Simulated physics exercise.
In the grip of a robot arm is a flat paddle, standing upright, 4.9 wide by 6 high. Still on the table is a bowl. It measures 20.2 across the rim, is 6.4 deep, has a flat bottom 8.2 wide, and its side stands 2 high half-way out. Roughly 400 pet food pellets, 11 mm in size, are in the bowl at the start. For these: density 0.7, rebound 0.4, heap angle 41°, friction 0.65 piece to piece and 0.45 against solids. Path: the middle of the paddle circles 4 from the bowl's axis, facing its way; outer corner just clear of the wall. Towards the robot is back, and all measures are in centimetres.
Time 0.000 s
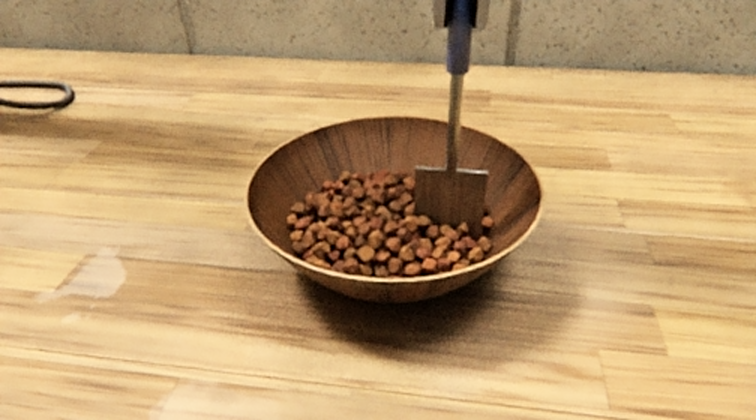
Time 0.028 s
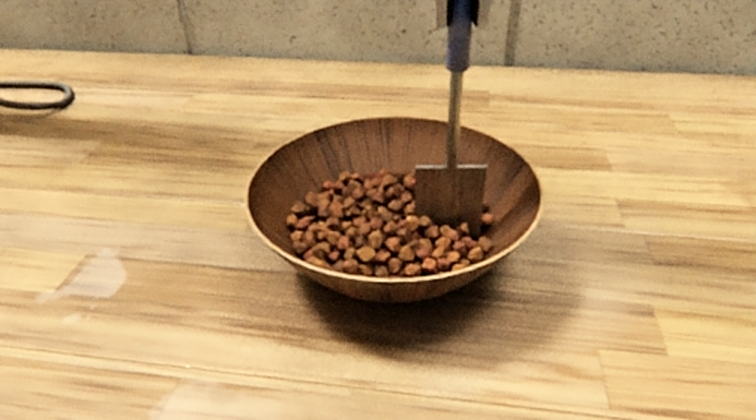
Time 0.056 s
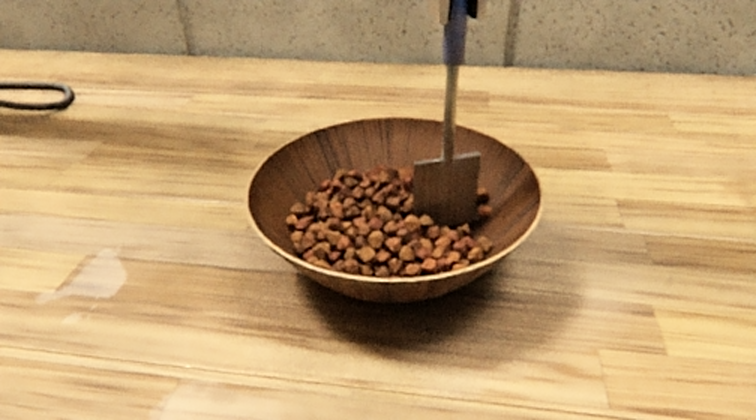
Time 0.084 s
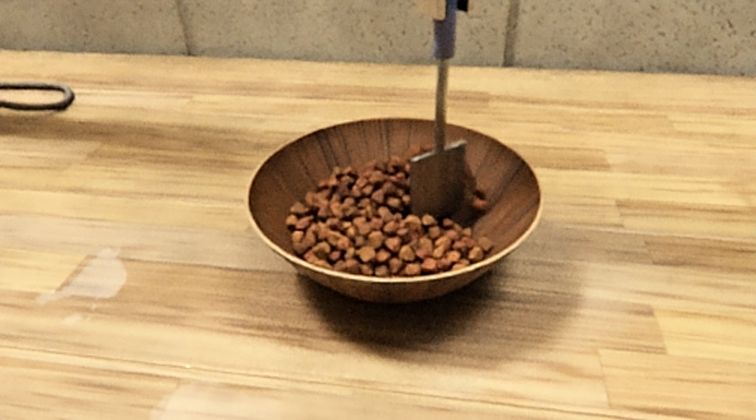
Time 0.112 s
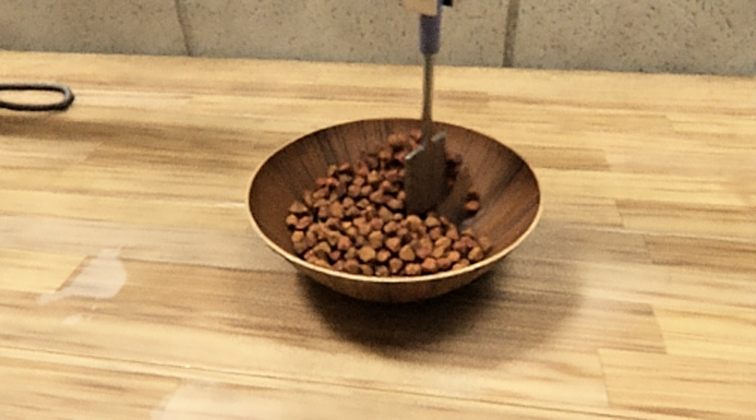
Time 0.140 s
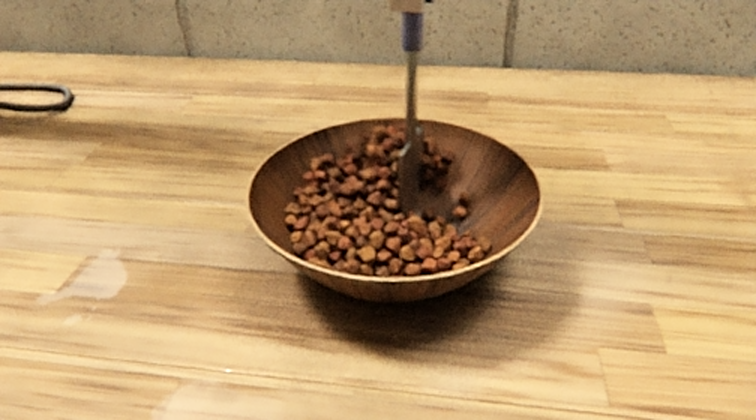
On a pale striped wooden tabletop before a grey stone-like wall, seen from slightly above by a still camera, a dark brown wooden bowl sits near the centre. It holds many small reddish-brown pellets, with a flat grey paddle upright among them on a thin rod below a blue fitting, and a dark loop lies at far left. The paddle shifts slightly left and away while turning edge-on, pushing pellets toward the bowl's back and baring some of its right side.
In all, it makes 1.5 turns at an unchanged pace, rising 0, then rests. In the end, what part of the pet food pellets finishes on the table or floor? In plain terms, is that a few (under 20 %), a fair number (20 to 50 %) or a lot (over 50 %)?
A few, under 20 %.
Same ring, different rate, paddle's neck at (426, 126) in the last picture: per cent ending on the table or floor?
Something like 10 percent, roughly.
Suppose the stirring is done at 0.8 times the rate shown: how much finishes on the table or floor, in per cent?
I'd put it near 10 %.
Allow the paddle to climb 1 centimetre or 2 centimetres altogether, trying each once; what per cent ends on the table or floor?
Roughly 10 and 10 per cent.
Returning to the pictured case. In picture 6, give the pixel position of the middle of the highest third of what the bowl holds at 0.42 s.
About (384, 250).
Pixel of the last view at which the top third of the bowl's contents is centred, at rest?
Centre of top third: Approx. (322, 234).
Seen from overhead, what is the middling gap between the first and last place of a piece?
About 9 centimetres.
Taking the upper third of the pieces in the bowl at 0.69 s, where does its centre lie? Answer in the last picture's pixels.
I'd point to about (402, 153).
After 0.42 s, 257° round, highest piece 9 above the table; 383 in the bowl, 6 on the table or floor, 10 in flight or on the tool.
After 0.69 s, 77° round, highest piece 9 above the table; 361 in the bowl, 32 on the table or floor, 6 in flight or on the tool.
After 1.03 s, 180° round, highest piece 7 above the table; 345 in the bowl, 54 on the table or floor.
After 1.73 s, 180° round, highest piece 7 above the table; 345 in the bowl, 54 on the table or floor.
At rest, 345 in the bowl, 54 on the table or floor. That is 14 % on the table or floor.
